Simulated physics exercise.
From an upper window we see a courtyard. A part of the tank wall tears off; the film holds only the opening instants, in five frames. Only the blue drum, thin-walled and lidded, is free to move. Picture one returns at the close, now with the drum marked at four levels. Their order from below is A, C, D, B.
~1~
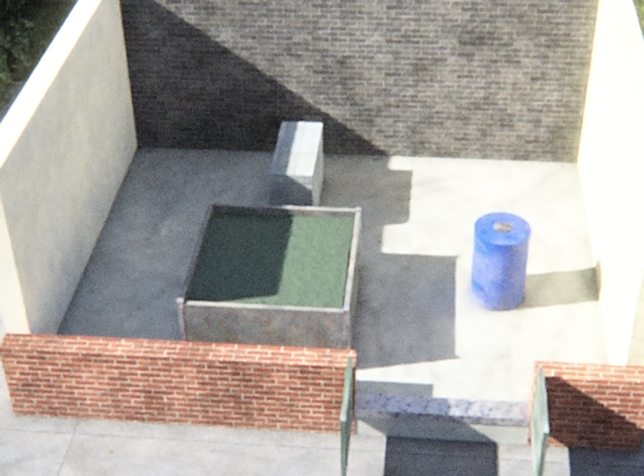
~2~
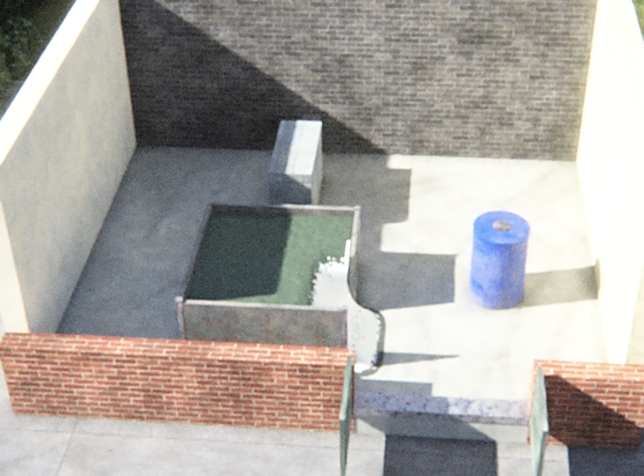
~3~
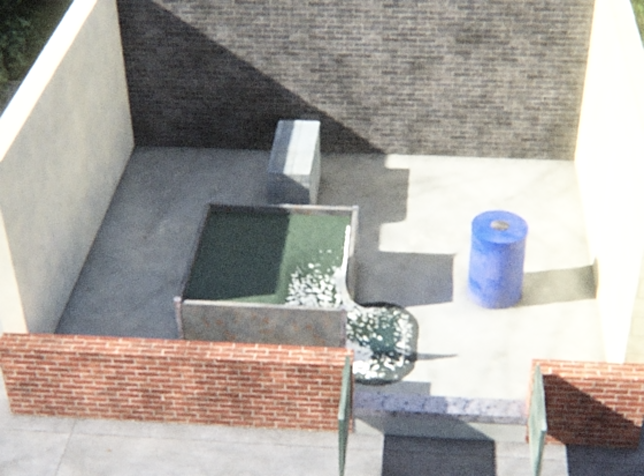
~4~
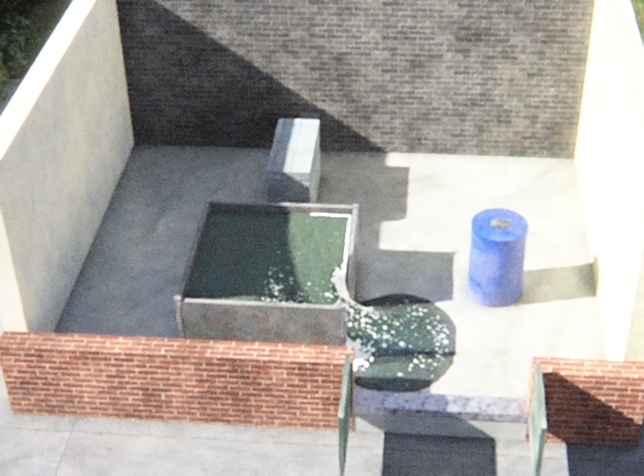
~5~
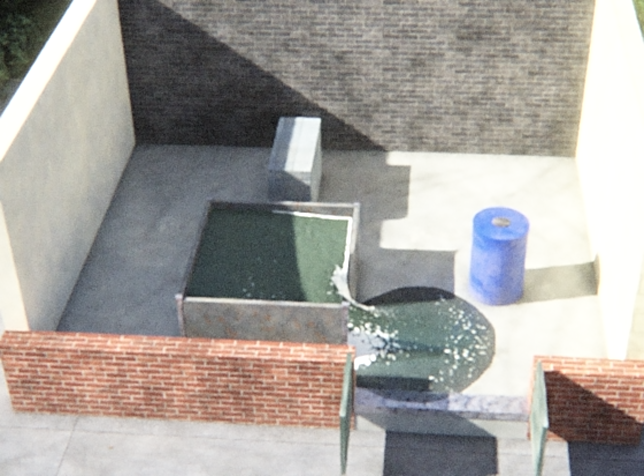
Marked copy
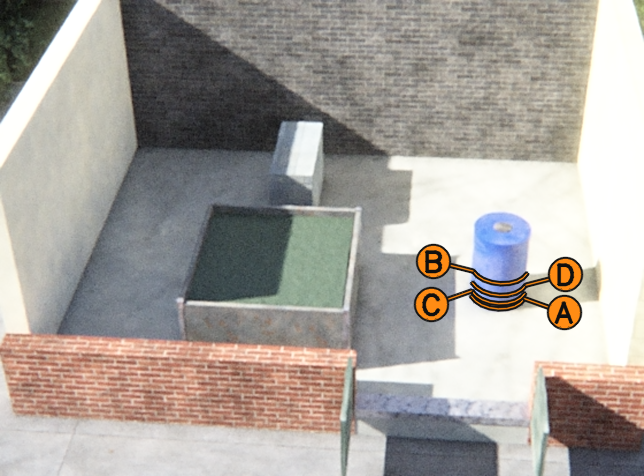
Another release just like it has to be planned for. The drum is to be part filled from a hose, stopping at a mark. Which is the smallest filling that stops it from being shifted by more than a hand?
D.
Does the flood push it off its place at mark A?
Yes, that goes wrong.
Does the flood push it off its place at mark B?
No.
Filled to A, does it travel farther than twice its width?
Yes, it does.
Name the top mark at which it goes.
That would be C.
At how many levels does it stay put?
Two of them.
In orange, A at (498, 308); B at (500, 283); C at (498, 303); D at (499, 295); from the bottom up A, C, D, B.
Choosing A, it is pushed about 5 times its own width away.
Choosing B, it does not move.
Choosing C, it is pushed about its own width away.
Choosing D, it does not move.
